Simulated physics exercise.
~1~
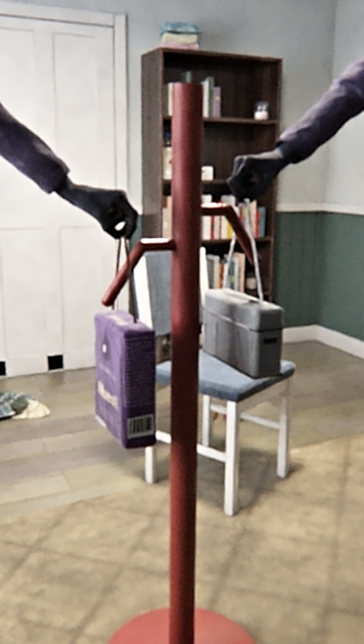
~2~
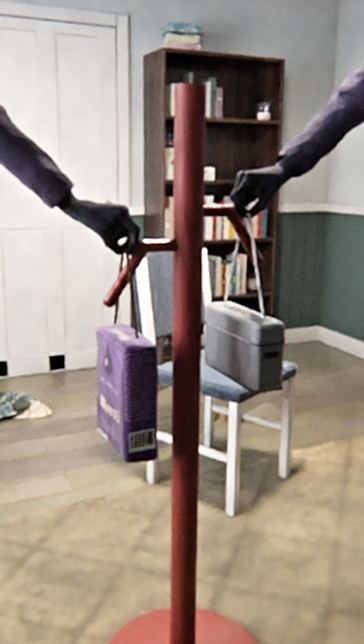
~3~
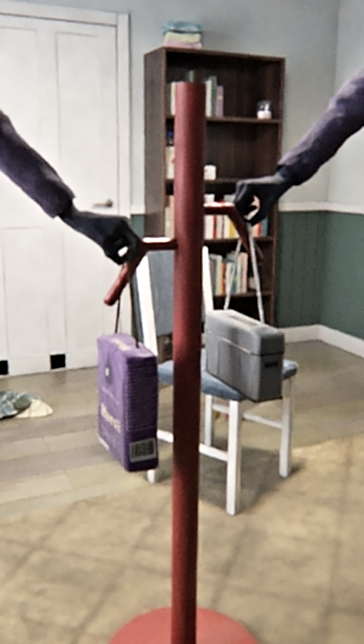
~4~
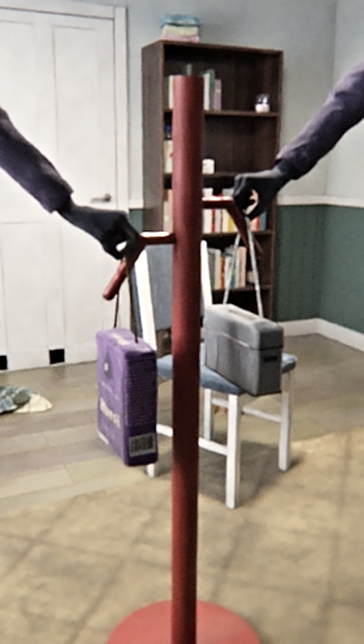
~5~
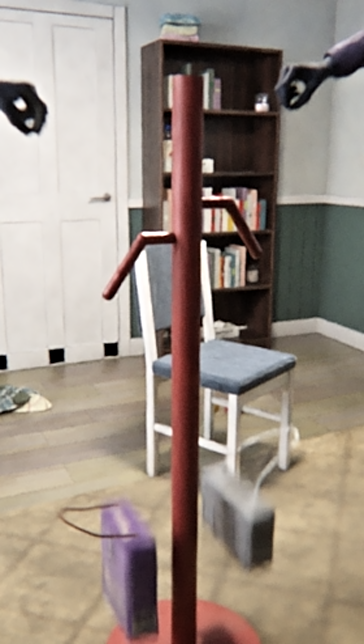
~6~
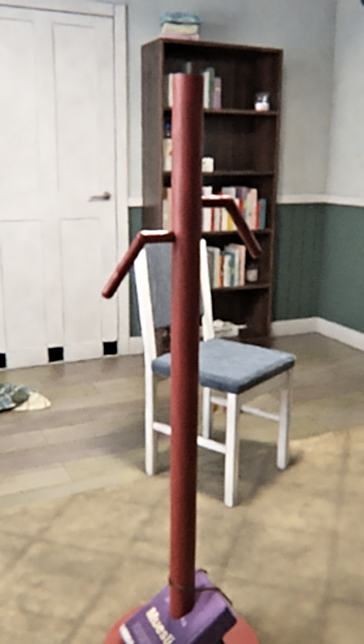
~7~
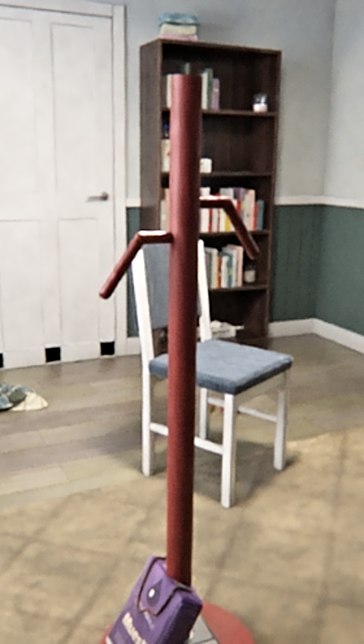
In a room with a bookshelf and a chair, two hands lower a purple bag and a grey case by their loops at the pegs of a red coat stand, then let go and withdraw. Both items drop to the floor, the bag ending up leaning by the stand's base.
